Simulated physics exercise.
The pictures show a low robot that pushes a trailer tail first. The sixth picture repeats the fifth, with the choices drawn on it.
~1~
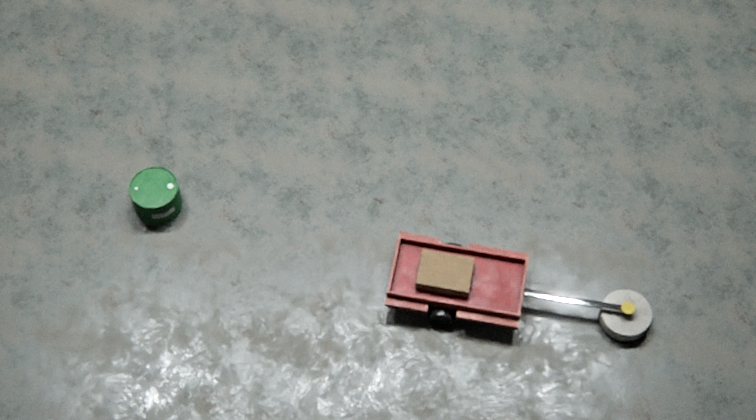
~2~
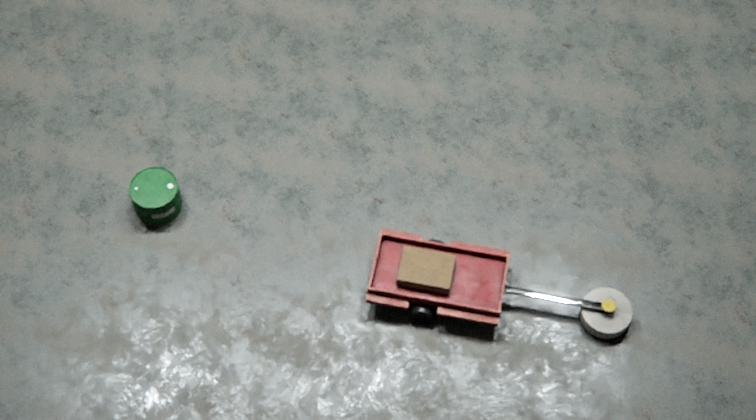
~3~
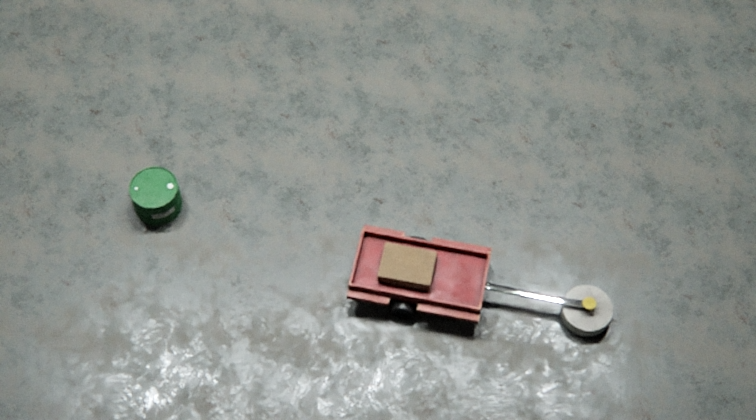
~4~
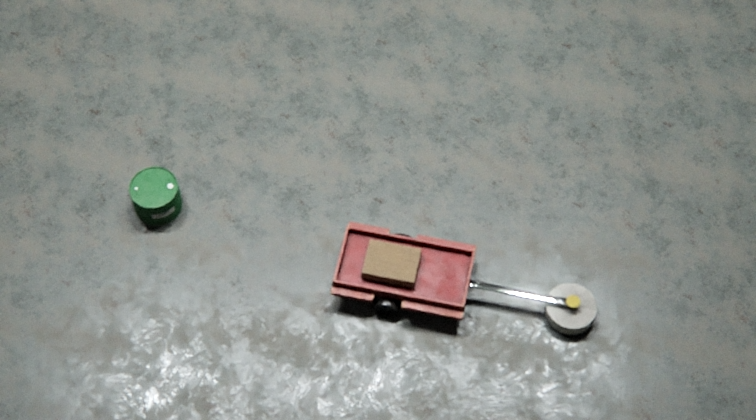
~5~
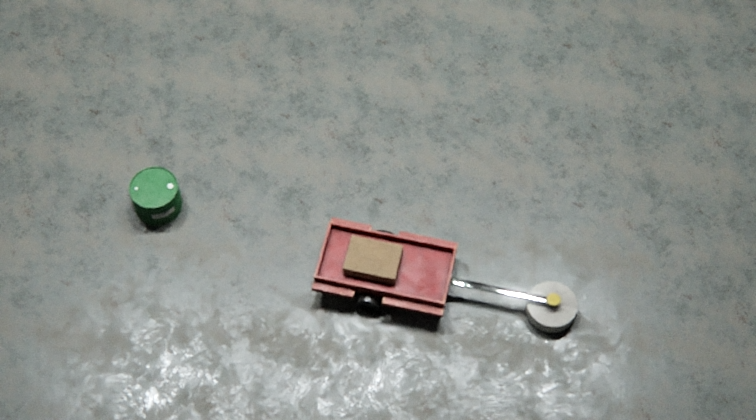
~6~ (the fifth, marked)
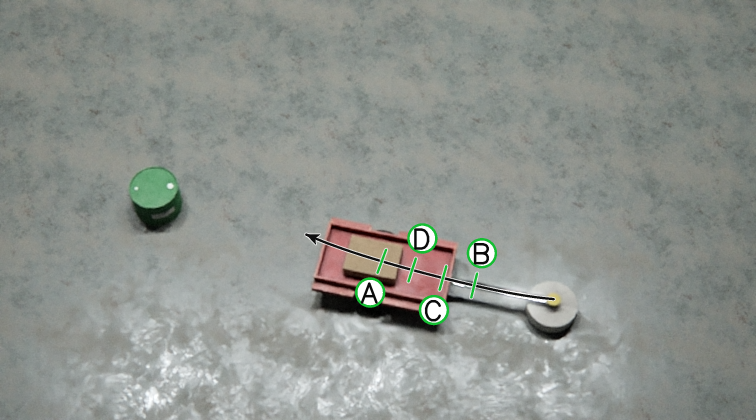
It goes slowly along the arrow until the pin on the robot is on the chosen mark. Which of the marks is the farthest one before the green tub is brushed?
D is the last safe stop.
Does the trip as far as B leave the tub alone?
Yes.
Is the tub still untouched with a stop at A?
For that mark, no.
On the marked copy, A at (382, 261); B at (474, 286); C at (443, 278); D at (412, 270); the route from (554, 299) via (421, 272) to (306, 234).
Taking D. A third of the way, robot (501, 298), cart (337, 255).
Two thirds of the way, robot (455, 287), cart (291, 245).
When it is over, robot (412, 276), cart (249, 235); nothing has been touched.
As for the rest, A is too far, the tub has been hit; B is safe but short; C is safe but short.
